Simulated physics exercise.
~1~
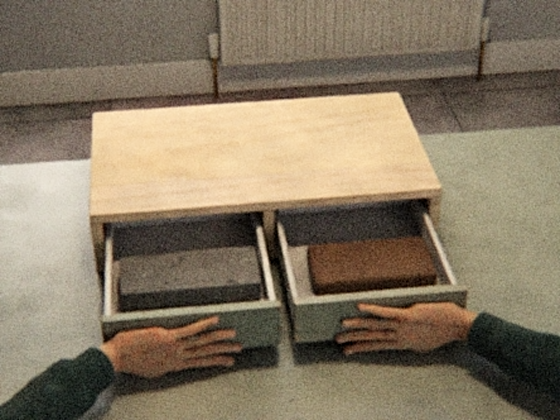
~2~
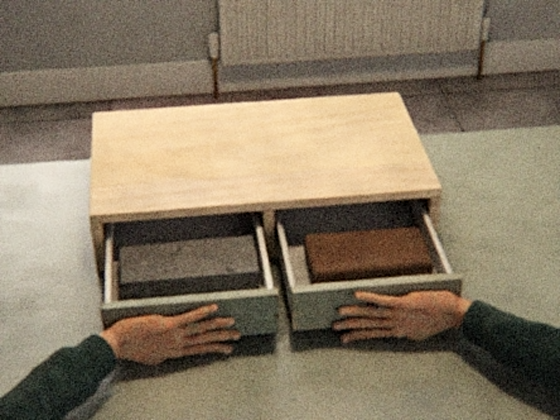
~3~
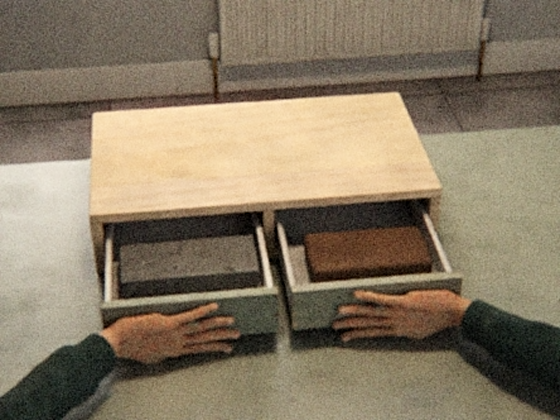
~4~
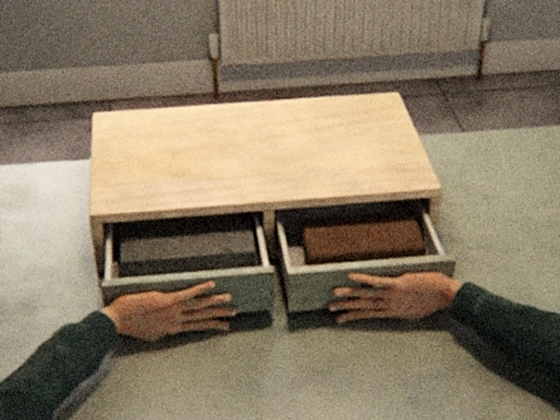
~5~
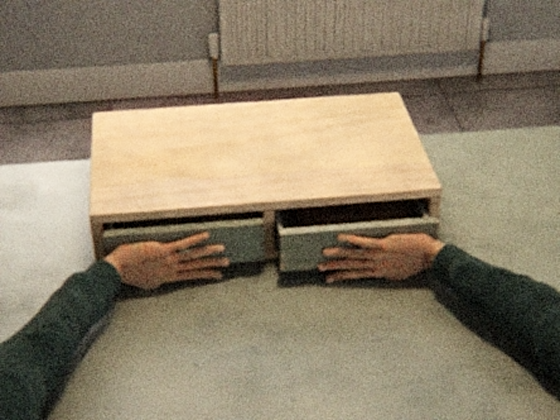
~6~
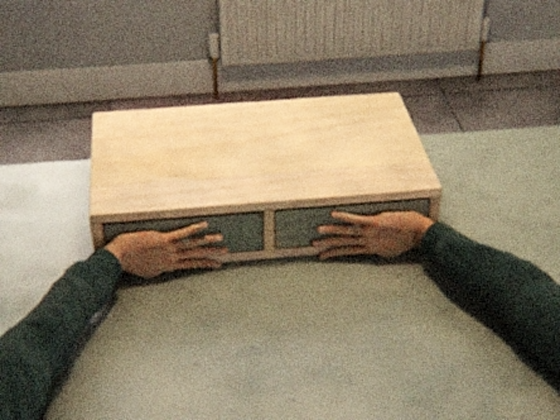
Two hands pushed in the open drawers of a low wooden chest, one holding a grey block on the left and the other a brown block on the right, until both drawers were fully closed and the blocks were out of sight.
